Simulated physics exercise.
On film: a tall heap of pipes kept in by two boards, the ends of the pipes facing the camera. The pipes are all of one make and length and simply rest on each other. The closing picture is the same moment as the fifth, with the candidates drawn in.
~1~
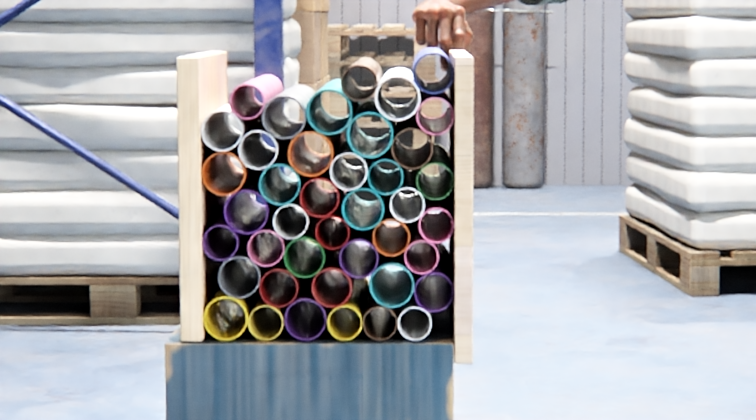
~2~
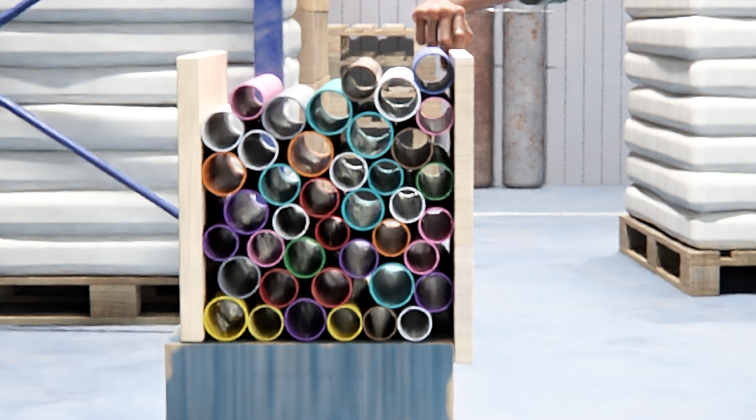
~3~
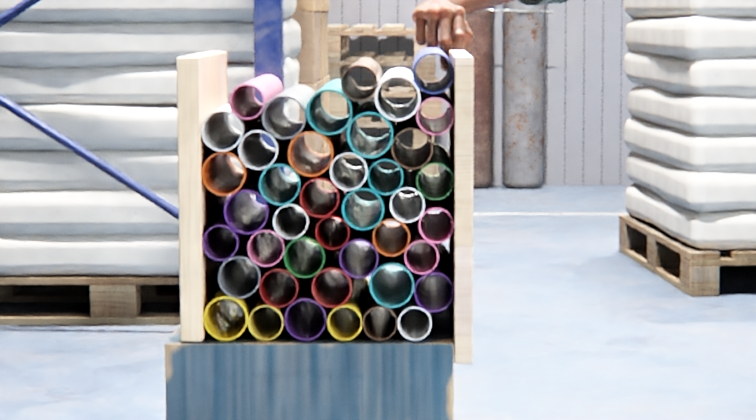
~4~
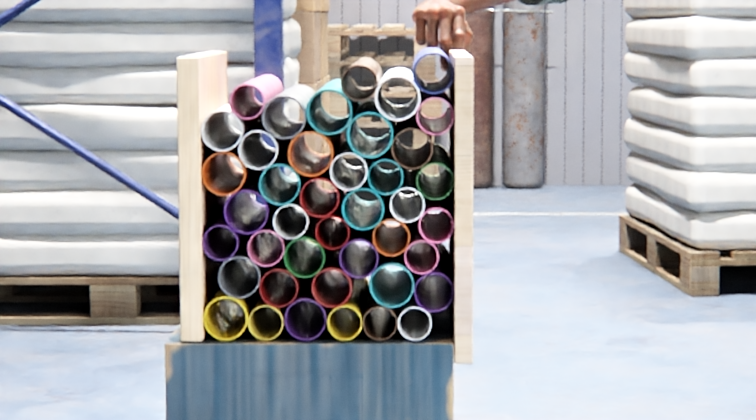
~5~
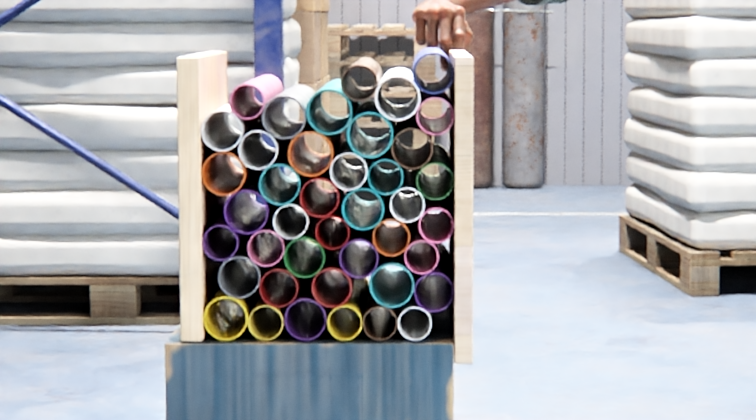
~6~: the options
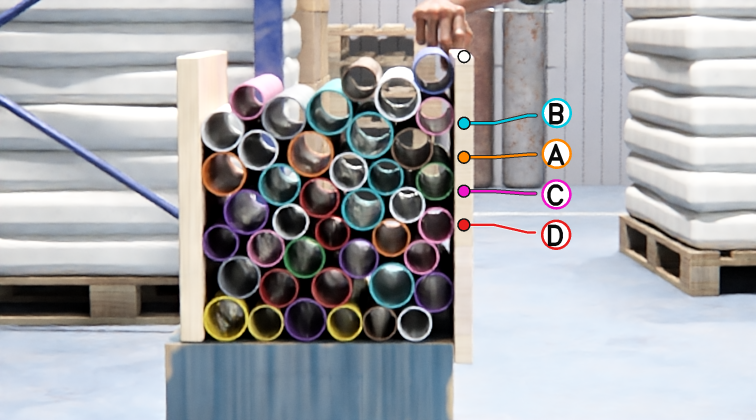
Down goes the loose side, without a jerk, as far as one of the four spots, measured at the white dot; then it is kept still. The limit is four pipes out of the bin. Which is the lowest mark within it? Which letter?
It can be let down to C.
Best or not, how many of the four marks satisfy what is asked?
Three of them.
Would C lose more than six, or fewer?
Fewer than six.
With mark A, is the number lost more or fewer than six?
At A, fewer than six.
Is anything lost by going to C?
Yes.
On the marked copy, A at (464, 158); B at (464, 123); C at (464, 191); D at (464, 225); the white dot at (464, 56).
Taking C. A third of the way, top of the board (454, 119).
Two thirds of the way, top of the board (454, 189).
When it is over, top of the board (454, 191), two out over the board.
As for the rest, A one out over the board; B one out over the board; D five out over the board.
